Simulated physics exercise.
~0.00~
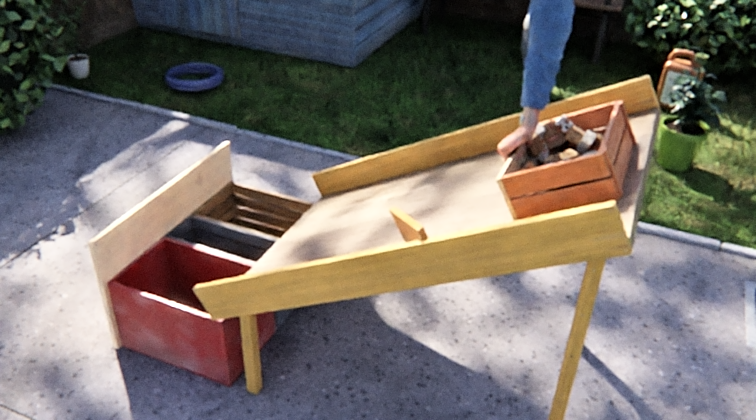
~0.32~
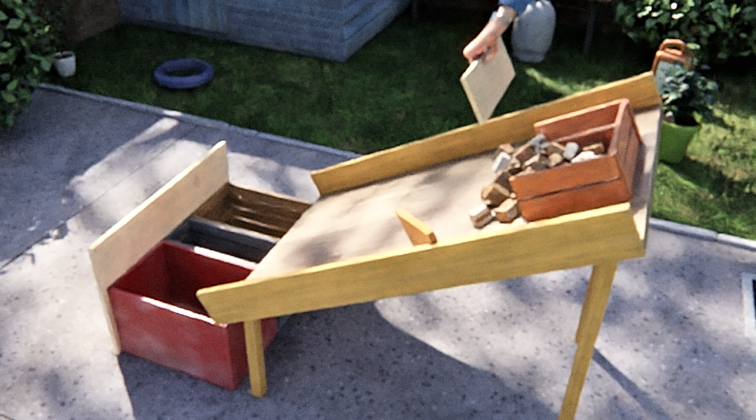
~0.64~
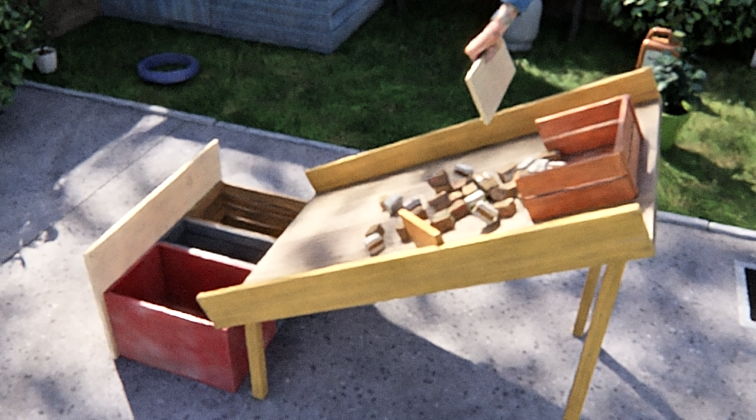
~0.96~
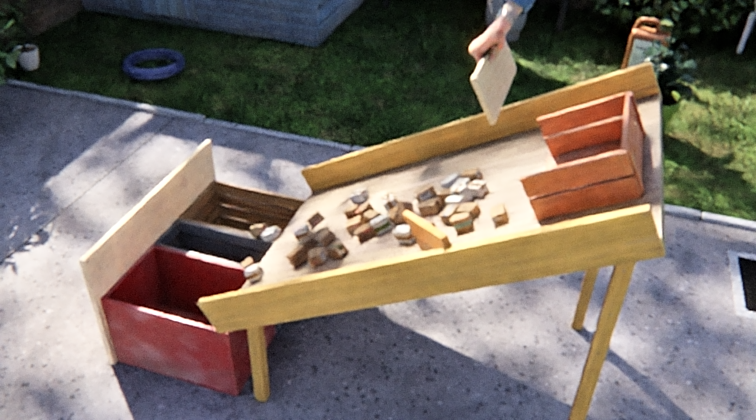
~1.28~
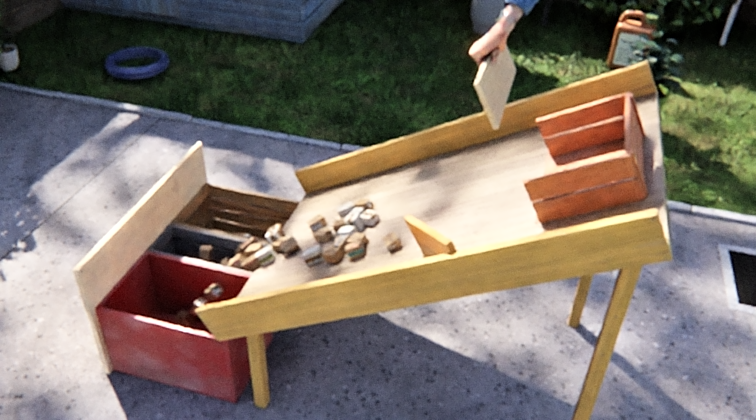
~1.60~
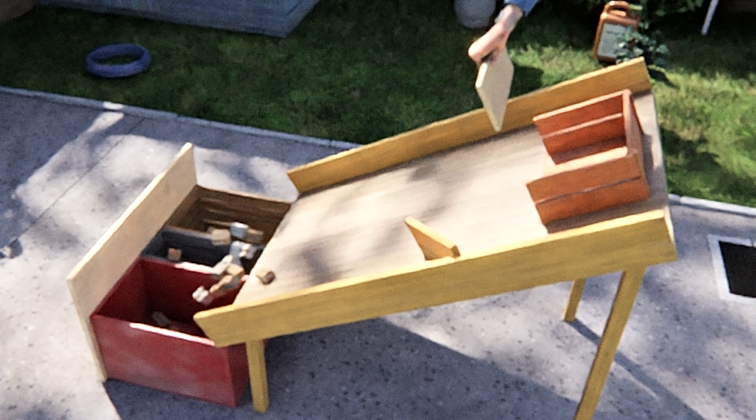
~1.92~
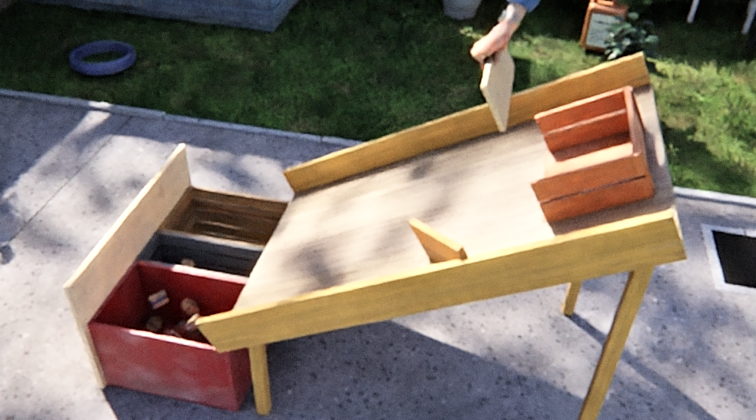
The footage shows a hand lifting a board from an orange pen atop a sloping wooden table, letting small loose blocks slide down left past an angled board and drop into the totes below, leaving the slope empty and some blocks visible in the red tote.
